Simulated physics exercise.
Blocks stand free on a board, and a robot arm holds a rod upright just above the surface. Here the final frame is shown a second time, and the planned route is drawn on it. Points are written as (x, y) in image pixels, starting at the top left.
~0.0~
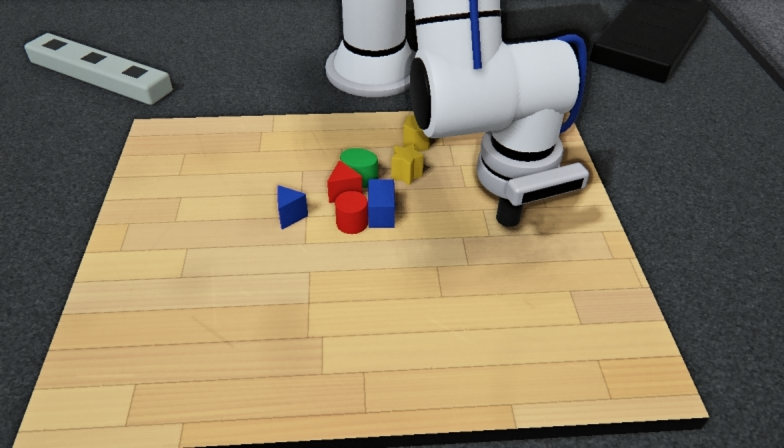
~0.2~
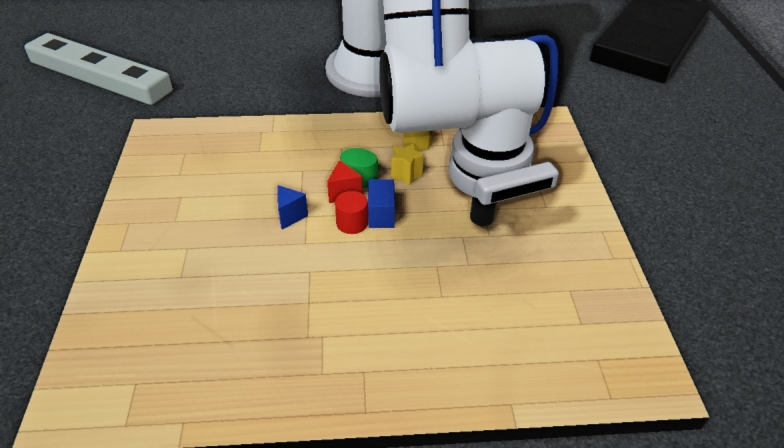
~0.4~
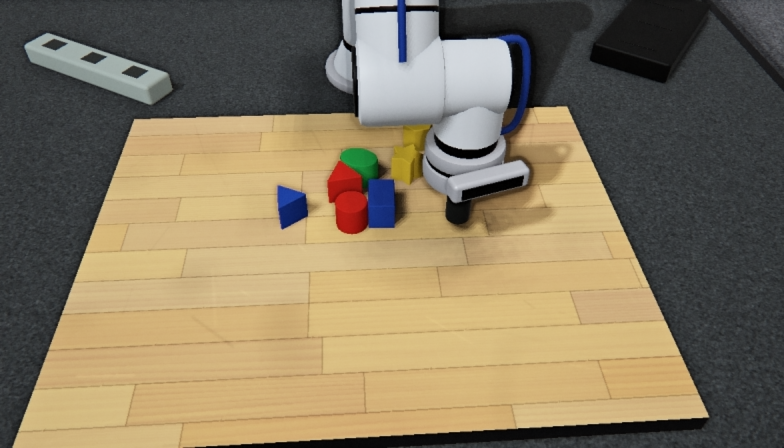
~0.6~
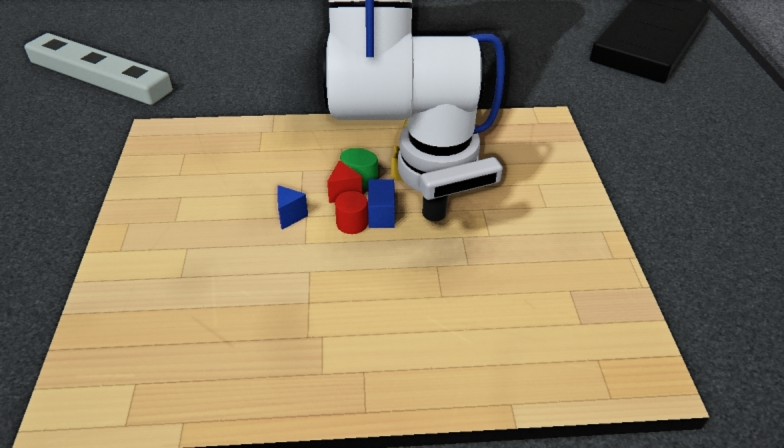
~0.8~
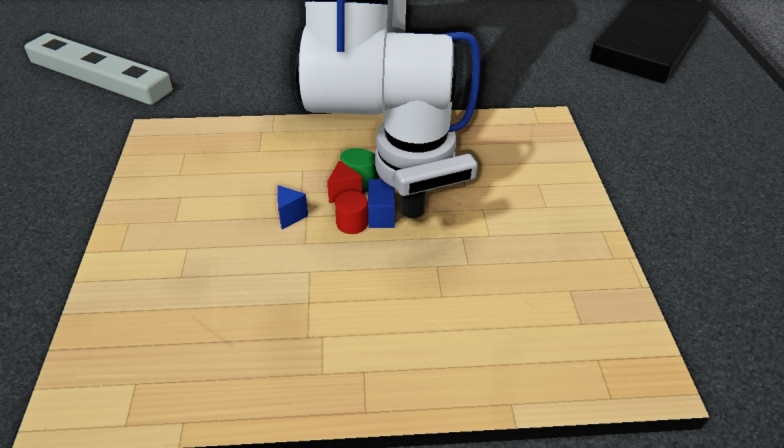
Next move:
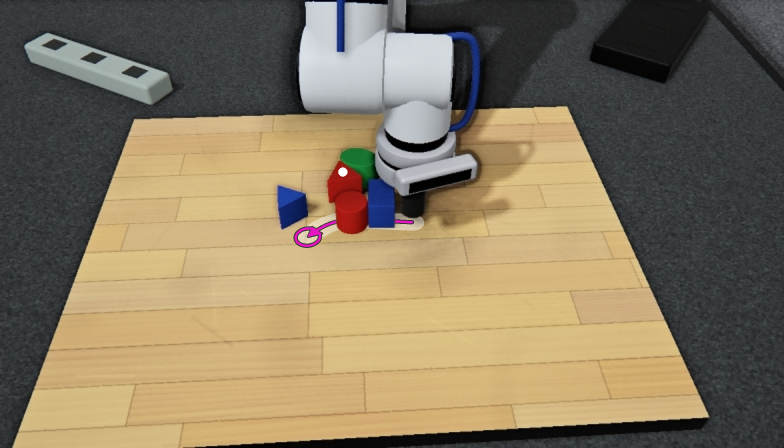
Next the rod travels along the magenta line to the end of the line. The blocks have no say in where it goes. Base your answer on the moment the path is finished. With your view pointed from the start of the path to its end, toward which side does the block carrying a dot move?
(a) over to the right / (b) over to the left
My answer is option a.
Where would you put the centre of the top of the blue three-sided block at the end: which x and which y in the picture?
It ends at (269, 196).
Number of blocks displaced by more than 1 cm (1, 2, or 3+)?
My best guess is that three blocks or more move over 1 cm.
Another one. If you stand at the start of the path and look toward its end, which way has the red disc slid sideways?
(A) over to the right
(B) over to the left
The answer is A.
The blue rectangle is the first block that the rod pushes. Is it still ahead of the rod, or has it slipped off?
By the time the path ends, the blue rectangle has slid off to the side or behind.
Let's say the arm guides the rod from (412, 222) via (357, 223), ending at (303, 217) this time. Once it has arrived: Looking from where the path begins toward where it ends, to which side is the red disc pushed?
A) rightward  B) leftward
A.
Path on the board, from (412, 222) by way of (375, 220) and (339, 221) to (308, 237); the dot is on the red three-sided block.
On the path given first. One third of the way, rod (374, 209); blue three-sided block (282, 195); red three-sided block (340, 170), turned 15° anticlockwise; red disc (317, 194); blue rectangle (356, 186), turned 40° clockwise.
Two thirds of the way, rod (337, 209); blue three-sided block (275, 197); red three-sided block (337, 166); red disc (309, 191); blue rectangle (343, 180), turned 70° clockwise.
At the end, rod (306, 225); blue three-sided block (269, 196); red three-sided block (337, 166); red disc (304, 190); blue rectangle (343, 180), turned 70° clockwise.
